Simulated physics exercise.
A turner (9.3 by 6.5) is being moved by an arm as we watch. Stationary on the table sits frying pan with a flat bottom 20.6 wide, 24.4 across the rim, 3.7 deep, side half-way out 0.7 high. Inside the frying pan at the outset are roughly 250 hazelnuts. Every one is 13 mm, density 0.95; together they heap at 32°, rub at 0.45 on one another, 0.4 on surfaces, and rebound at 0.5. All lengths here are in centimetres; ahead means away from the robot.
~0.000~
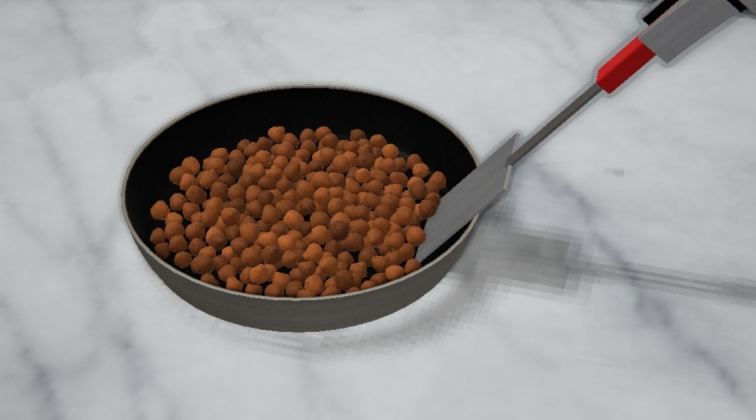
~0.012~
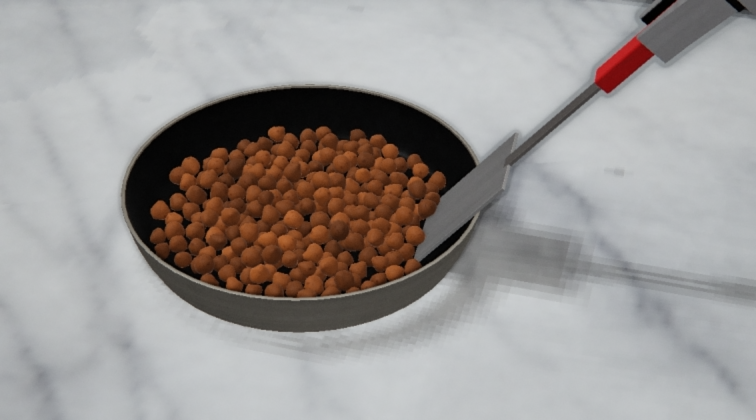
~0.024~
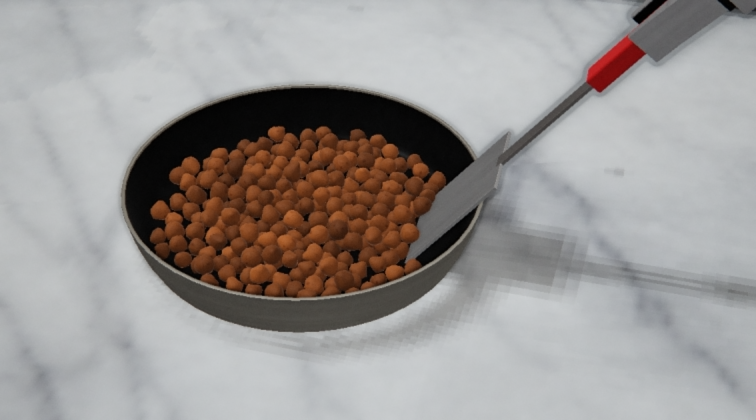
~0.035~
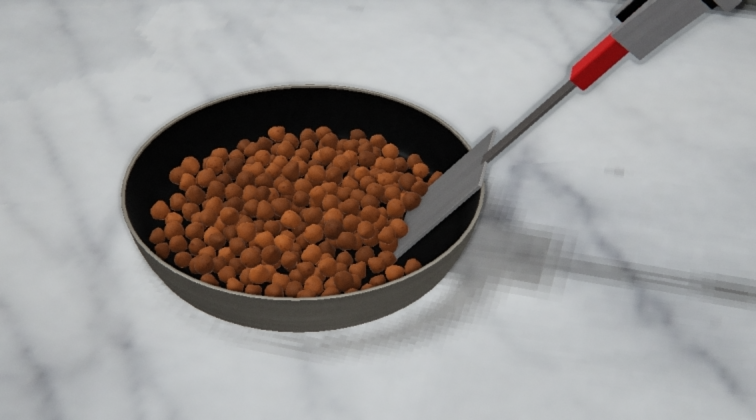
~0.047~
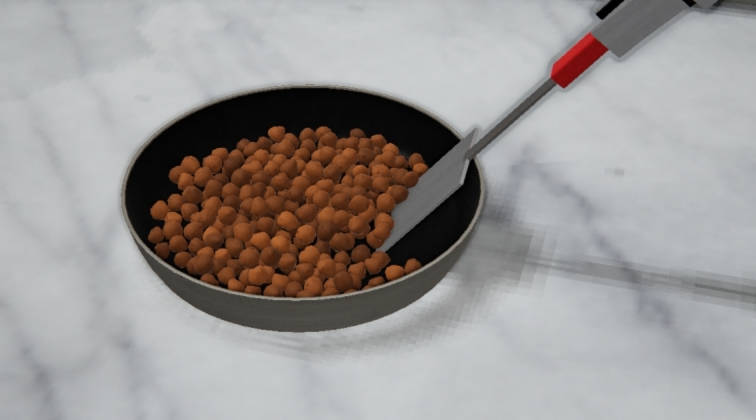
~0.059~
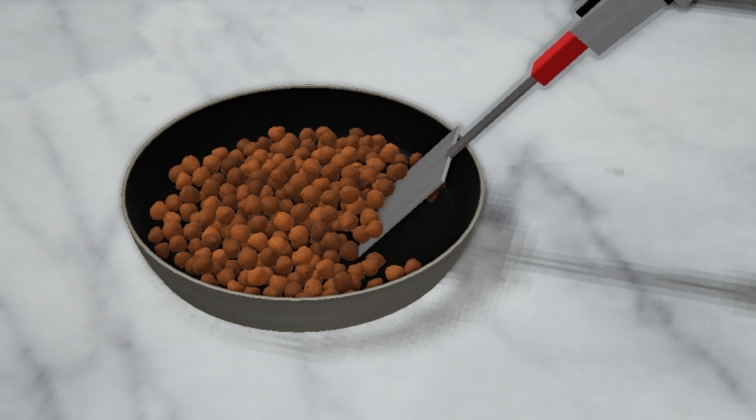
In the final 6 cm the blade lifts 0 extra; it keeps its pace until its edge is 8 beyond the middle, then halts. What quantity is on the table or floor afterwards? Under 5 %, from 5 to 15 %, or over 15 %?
From 5 to 15 %.
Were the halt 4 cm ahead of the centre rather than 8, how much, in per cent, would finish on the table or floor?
Then the share is near 0 in a hundred.
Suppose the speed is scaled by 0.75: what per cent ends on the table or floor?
Near 0 in a hundred.
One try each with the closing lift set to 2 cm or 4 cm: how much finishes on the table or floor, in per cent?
It works out to some 15 per cent for the first setting and some 15 per cent for the second.
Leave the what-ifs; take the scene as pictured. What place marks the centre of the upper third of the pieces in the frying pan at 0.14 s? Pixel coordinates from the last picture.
About pixel (255, 189).
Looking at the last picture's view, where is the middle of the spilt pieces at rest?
I'd point to somewhere close to (13, 176).
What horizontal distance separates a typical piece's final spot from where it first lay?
Somewhere near 3 centimetres, I reckon.
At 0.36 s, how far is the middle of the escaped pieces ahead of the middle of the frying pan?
Some 18 centimetres ahead.
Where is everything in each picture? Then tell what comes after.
The first frame shows turner top edge at (512, 160), sloping 52°; upper third of the load around (306, 202), from x 155 to 435, top at y 135; 248 in the frying pan.
The second frame shows turner top edge at (511, 160), sloping 52°; upper third of the load around (306, 202), from x 155 to 435, top at y 135.
The third frame shows turner top edge at (503, 159), sloping 52°; upper third of the load around (306, 200), from x 155 to 435, top at y 135.
The fourth frame shows turner top edge at (488, 157), sloping 52°; upper third of the load around (309, 199), from x 155 to 435, top at y 135.
The fifth frame shows turner top edge at (470, 155), sloping 52°; upper third of the load around (315, 195), from x 155 to 435, top at y 135.
The sixth frame shows turner top edge at (452, 153), sloping 52°; upper third of the load around (320, 195), from x 155 to 435, top at y 135; 248 in the frying pan.
By 0.10 s, sloping 52°, highest piece 6 above the table; 248 in the frying pan.
By 0.14 s, sloping 52°, highest piece 6 above the table; 248 in the frying pan.
By 0.36 s, sloping 52°, highest piece 5 above the table; 230 in the frying pan, 15 on the table or floor, 3 on the blade or in flight.
By 1.41 s, sloping 52°, highest piece 5 above the table; 229 in the frying pan, 19 on the table or floor.
Final count, 229 in the frying pan, 19 on the table or floor. That is 8 % on the table or floor.
